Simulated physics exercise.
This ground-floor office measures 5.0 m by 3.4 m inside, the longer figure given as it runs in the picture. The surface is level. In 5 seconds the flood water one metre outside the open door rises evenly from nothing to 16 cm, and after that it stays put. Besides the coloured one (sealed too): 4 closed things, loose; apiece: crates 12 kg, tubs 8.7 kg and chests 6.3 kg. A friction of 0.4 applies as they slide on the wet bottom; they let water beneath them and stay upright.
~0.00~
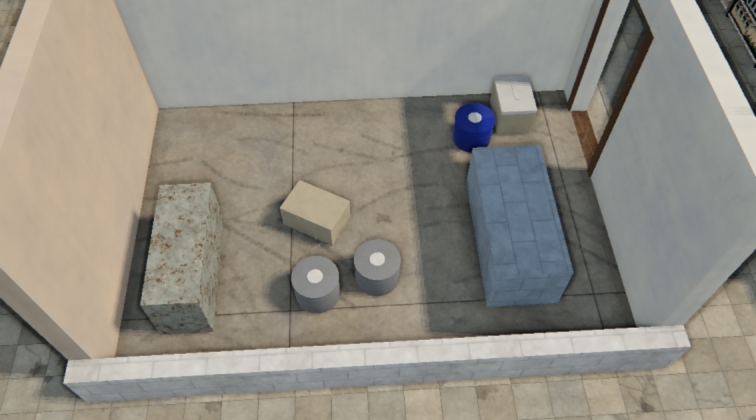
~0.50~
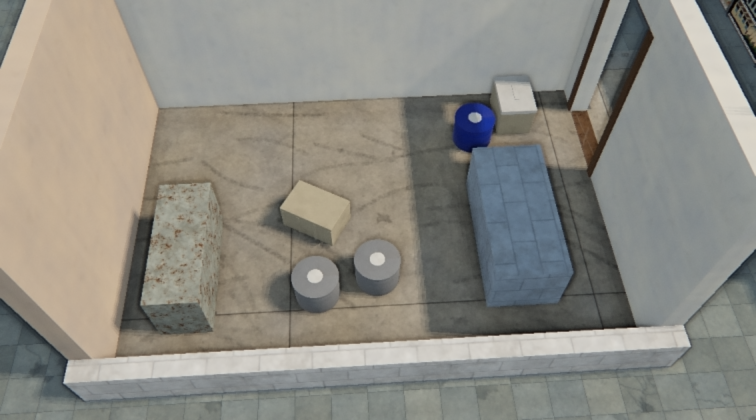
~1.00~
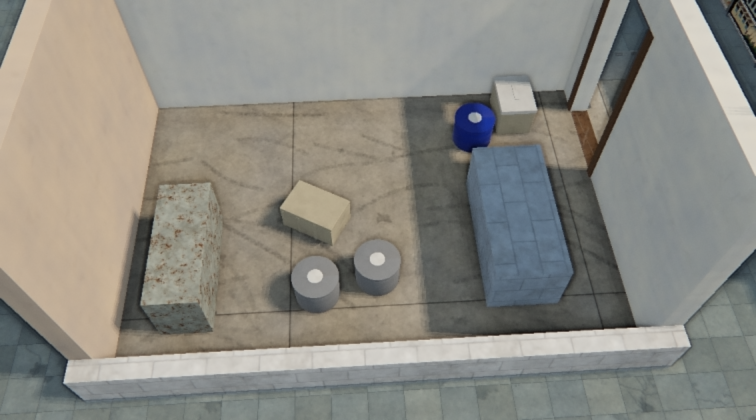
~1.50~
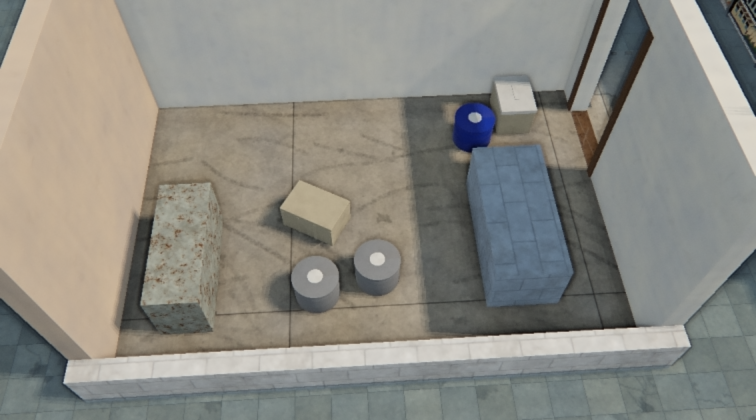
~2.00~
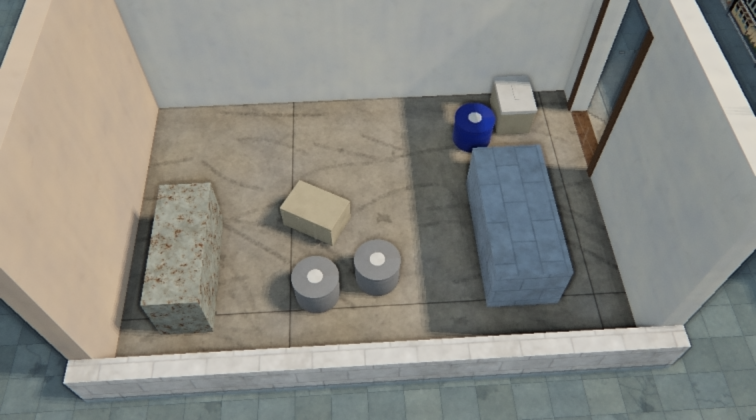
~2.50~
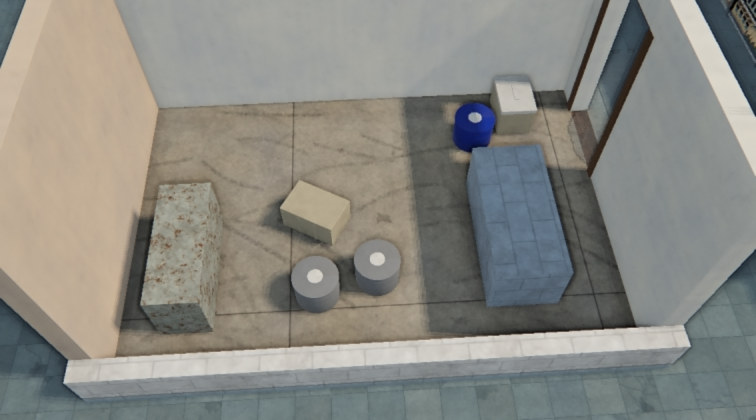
At first, the paving around the open-topped room is dull brown-grey, while a blue tub, grey tubs and pale chests stand on the dry floor inside. The paving then takes on a blue-green, watery tint, and lastly the doorway's brown sill turns bluish-grey, while nothing in the room moves.
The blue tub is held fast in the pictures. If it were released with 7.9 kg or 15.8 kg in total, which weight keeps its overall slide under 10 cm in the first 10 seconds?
Pretty sure neither figure cuts it.
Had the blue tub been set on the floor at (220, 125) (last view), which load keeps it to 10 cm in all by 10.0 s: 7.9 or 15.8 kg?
Short answer: Heavier load only.
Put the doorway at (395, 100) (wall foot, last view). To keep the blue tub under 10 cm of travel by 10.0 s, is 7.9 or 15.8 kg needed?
If so, even the lighter mass works.
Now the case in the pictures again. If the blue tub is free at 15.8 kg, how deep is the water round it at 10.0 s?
Around 6 cm.
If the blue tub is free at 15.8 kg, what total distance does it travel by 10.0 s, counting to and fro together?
Total path: Around 50 cm.
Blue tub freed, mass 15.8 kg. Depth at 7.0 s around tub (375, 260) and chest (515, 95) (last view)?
Around 1 cm and 8 cm.
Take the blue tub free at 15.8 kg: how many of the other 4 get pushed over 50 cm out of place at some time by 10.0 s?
Tally: 1.
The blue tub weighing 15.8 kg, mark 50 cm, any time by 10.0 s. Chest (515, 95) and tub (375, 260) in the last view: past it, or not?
The first is beyond the mark and the second is within the mark.
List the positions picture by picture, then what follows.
The first frame shows the blue tub at (475, 118) rests on the ground; 0.0 m2 under water; 0 of 5 have shifted.
The second frame shows the blue tub at (475, 118), on the bottom; water covers 0.0 m2; 0 of 5 have shifted.
The third frame shows the blue tub at (475, 118) rests on the ground; water covers 0.0 m2; 0 of 5 have shifted.
The fourth frame shows the blue tub at (475, 118) rests on the ground; water covers 0.0 m2; 0 of 5 have shifted.
The fifth frame shows the blue tub at (475, 118) rests on the ground; water covers 0.0 m2; 0 of 5 have shifted.
The sixth frame shows the blue tub at (475, 118), on the bottom; water covers 0.0 m2; 0 of 5 have shifted.
After 3.5 s the blue tub would be 0 cm from its start with 7.9 kg and 0 cm from its start with 15.8 kg; 1 cm of water round it then.
After 4.5 s the blue tub would be 2 cm from its start with 7.9 kg and 0 cm from its start with 15.8 kg; 3 cm of water round it then.
After 7.0 s the blue tub would be 134 cm from its start with 7.9 kg and 19 cm from its start with 15.8 kg; 5 cm of water round it then.
After 10.0 s the blue tub would be 291 cm from its start with 7.9 kg and 54 cm from its start with 15.8 kg; 6 cm of water round it then.
